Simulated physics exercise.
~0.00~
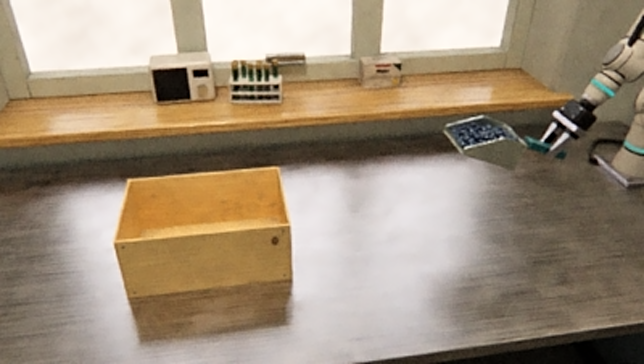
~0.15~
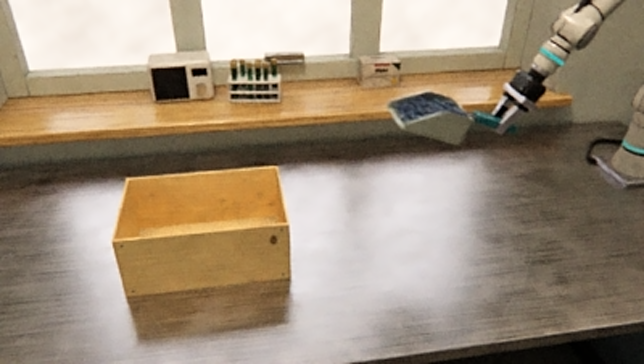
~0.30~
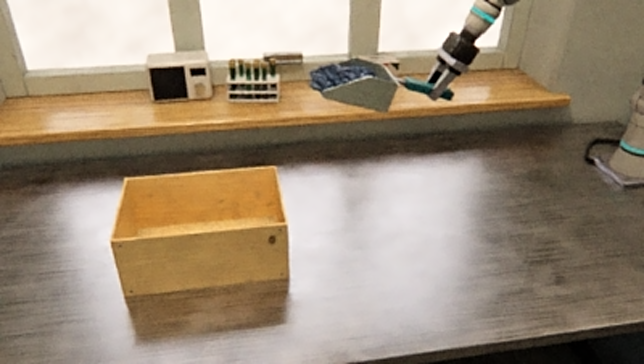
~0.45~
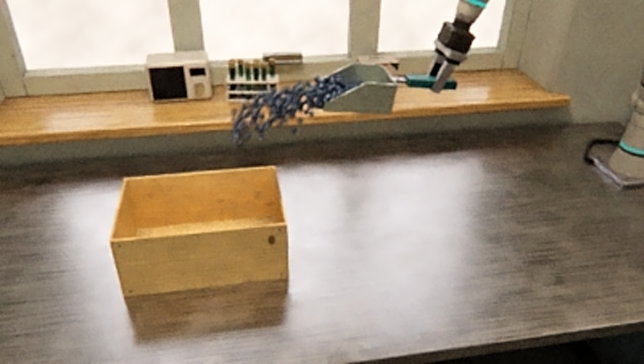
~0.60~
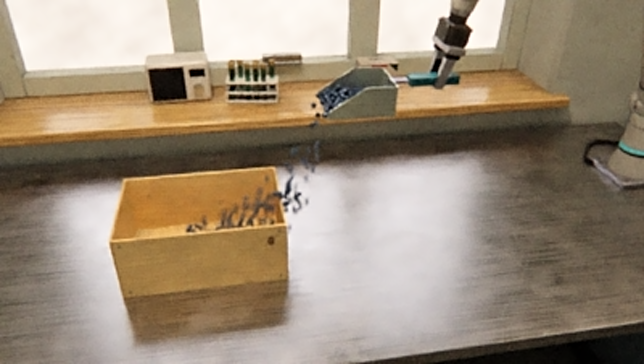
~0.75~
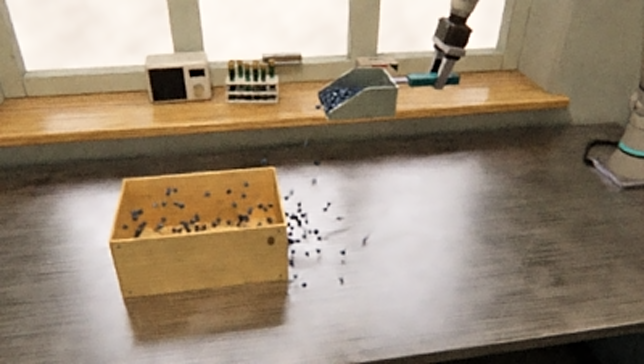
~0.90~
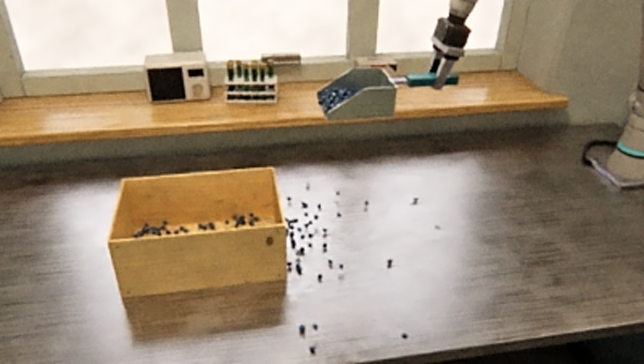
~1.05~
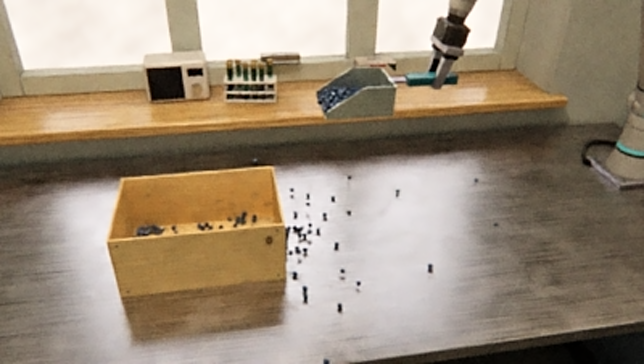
A robot arm tips a scoop of dark beads, some landing in a wooden box, others scattering.
